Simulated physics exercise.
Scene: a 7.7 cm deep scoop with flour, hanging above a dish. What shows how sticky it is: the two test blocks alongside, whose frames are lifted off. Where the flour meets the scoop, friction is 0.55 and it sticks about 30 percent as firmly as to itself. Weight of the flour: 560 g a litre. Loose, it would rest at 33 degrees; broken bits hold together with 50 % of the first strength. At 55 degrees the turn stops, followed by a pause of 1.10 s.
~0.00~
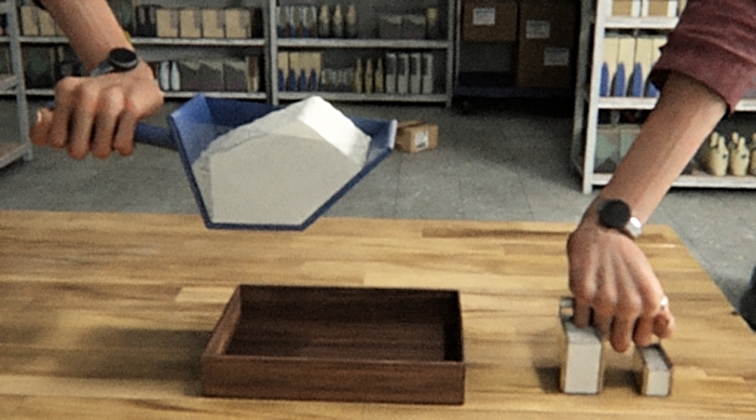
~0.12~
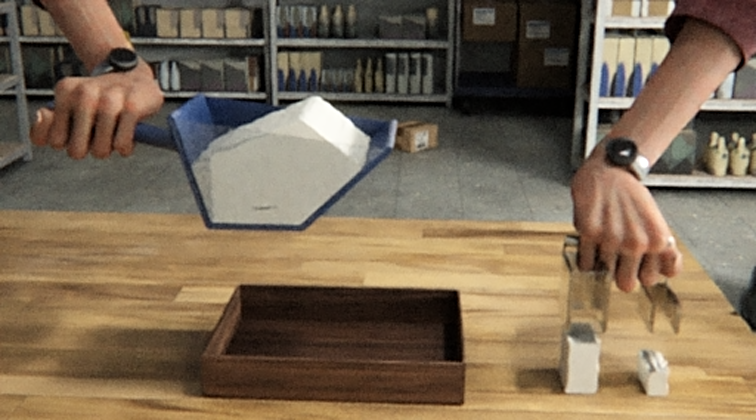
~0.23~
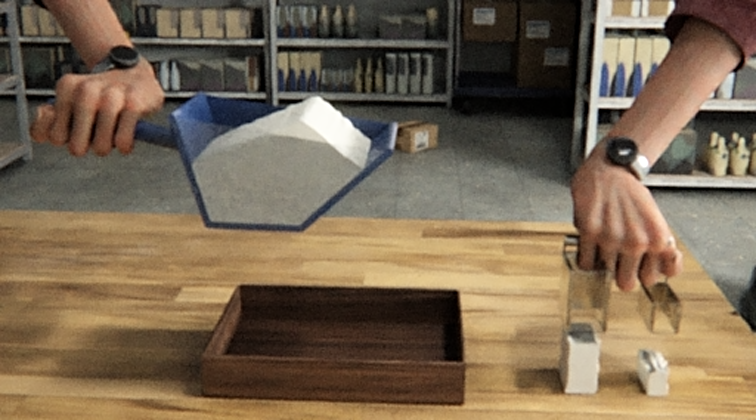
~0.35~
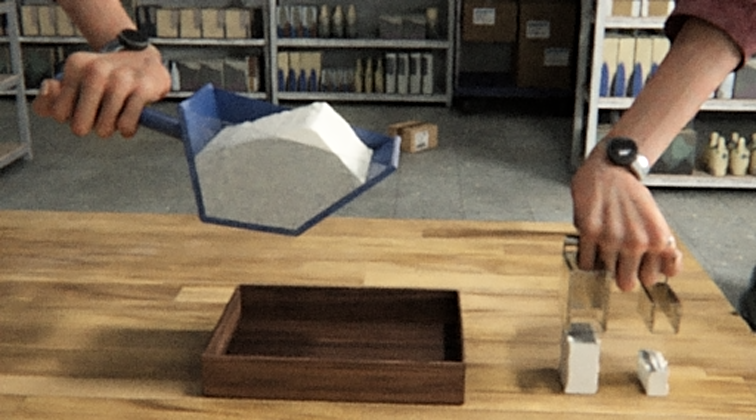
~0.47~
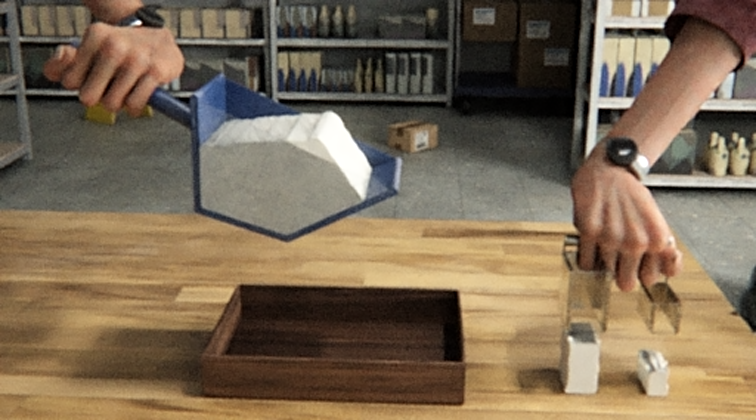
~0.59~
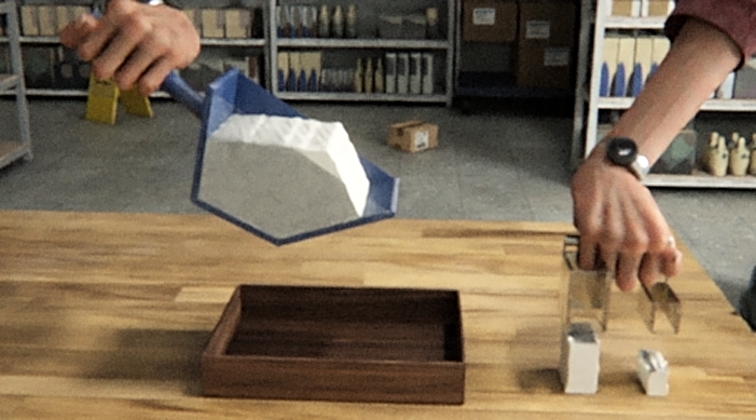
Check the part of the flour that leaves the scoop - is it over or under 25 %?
I expect it to be under.
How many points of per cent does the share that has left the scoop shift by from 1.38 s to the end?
16 per cent.
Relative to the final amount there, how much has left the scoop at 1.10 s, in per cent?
That figure sits at some 0 percent.
After 0.82 s, the scoop is at 47 degrees and 0 % has left it.
After 1.10 s, the scoop is at 55 degrees and 0 % has left it.
After 1.38 s, the scoop is at 55 degrees and 0 % has left it.
After 1.66 s, the scoop is at 55 degrees and 14 % has left it.
After 2.08 s, the scoop is at 55 degrees and 17 % has left it.
